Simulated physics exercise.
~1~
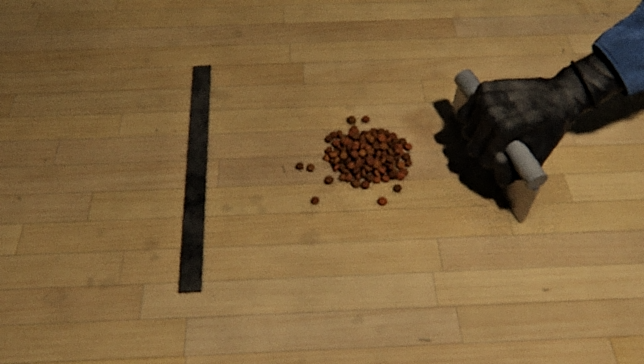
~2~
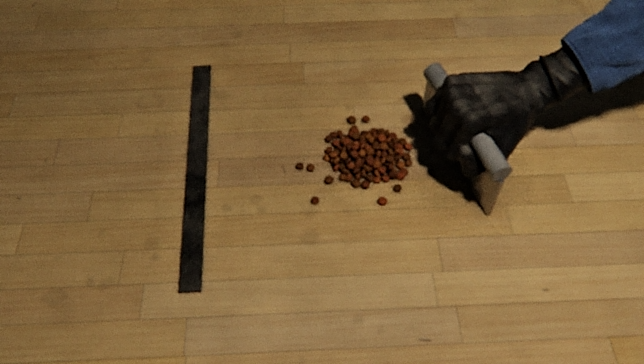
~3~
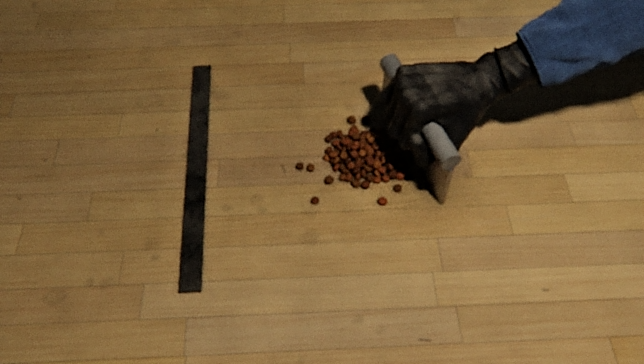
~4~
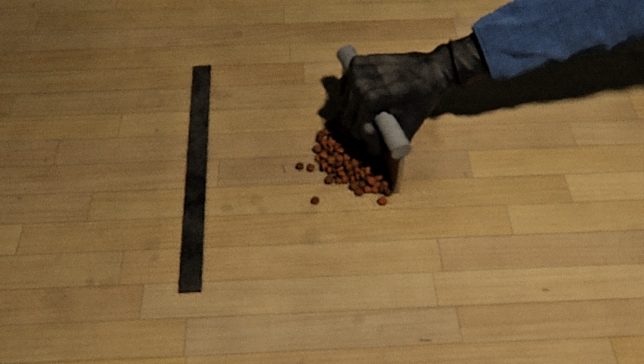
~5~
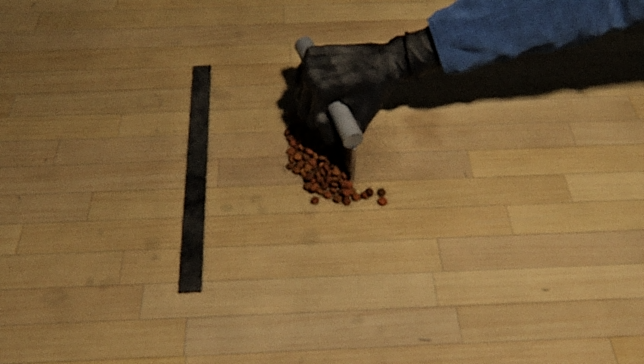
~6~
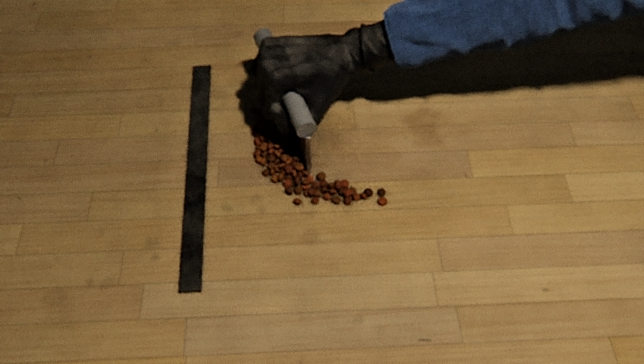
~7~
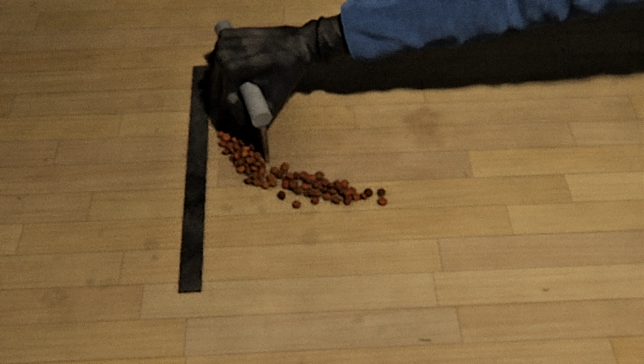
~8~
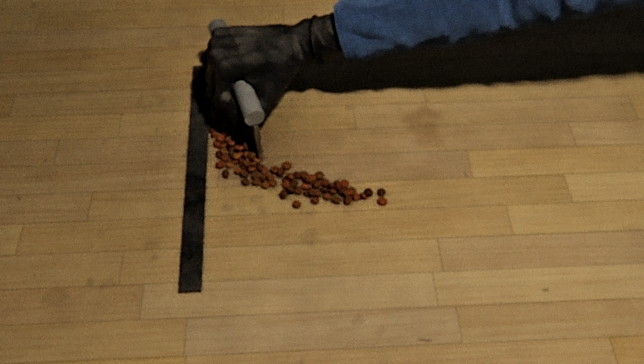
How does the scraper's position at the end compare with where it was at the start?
At the start the scraper was on the right side, to the right of the kibble pile. By the end it was well to the left and a little higher up, close to the upper part of the dark strip.
